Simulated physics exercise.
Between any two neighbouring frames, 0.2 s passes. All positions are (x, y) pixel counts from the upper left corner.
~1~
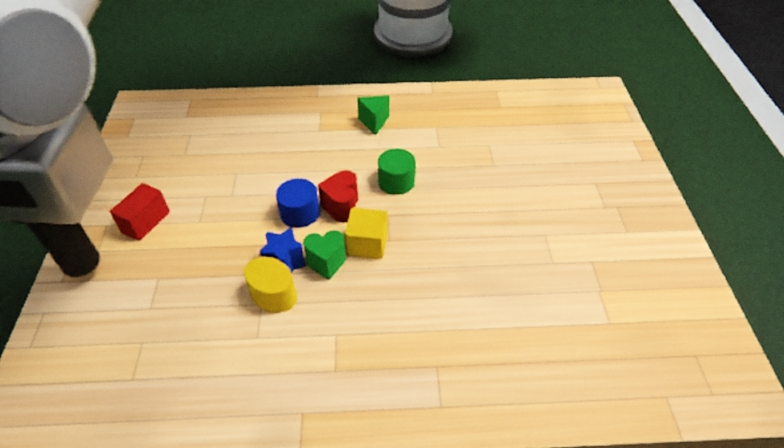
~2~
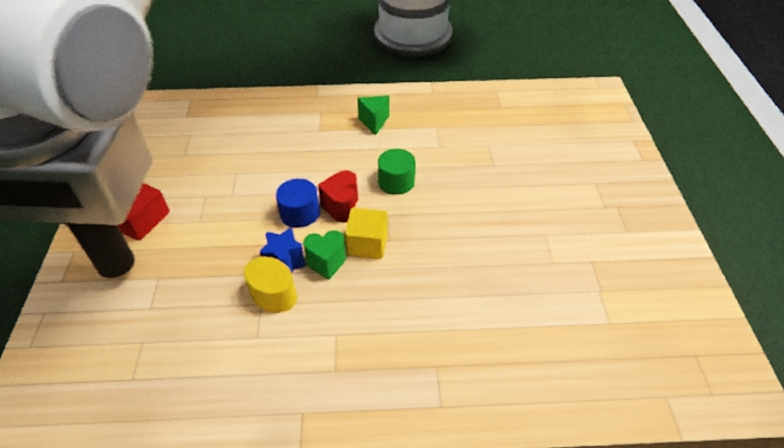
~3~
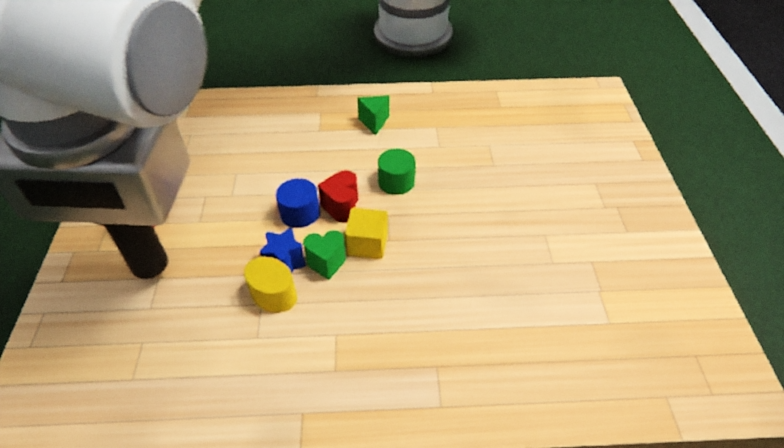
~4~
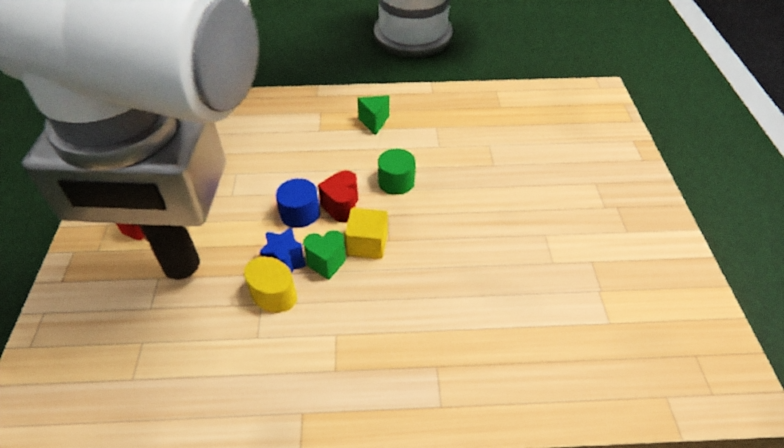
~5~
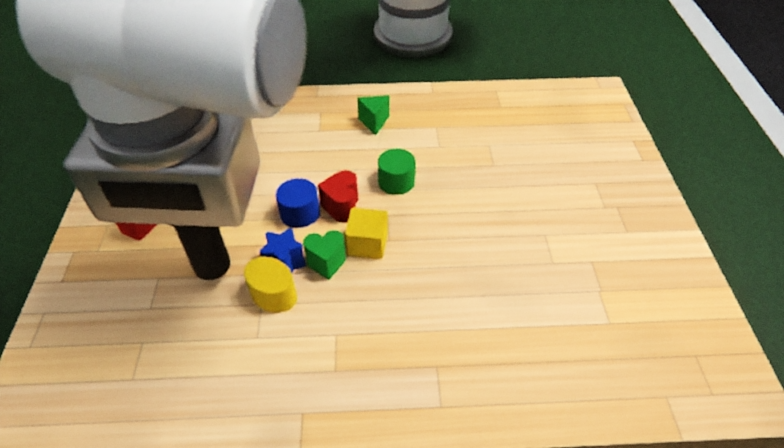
A robot arm slides its dark bar rightward across the wooden board near still colored blocks.
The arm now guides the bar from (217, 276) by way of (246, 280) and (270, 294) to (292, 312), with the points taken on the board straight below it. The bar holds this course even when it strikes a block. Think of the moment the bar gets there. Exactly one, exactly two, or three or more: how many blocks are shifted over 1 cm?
It moves one block.
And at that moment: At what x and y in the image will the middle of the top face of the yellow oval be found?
The yellow oval ends near (331, 306).
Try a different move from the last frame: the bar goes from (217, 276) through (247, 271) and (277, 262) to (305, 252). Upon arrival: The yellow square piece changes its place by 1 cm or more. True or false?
The statement is correct.
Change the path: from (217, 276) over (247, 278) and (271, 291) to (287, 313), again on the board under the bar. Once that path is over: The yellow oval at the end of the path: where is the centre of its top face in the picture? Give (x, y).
The spot you're after is about (325, 309) in the image.
The first path, step by step. Halfway along, bar (256, 277); yellow oval (291, 285); blue star block (285, 242), turned 15° anticlockwise.
At the end, bar (289, 302); yellow oval (331, 306), turned 10° anticlockwise; blue star block (285, 243), turned 20° anticlockwise; blue circle in place; green heart block (327, 241).
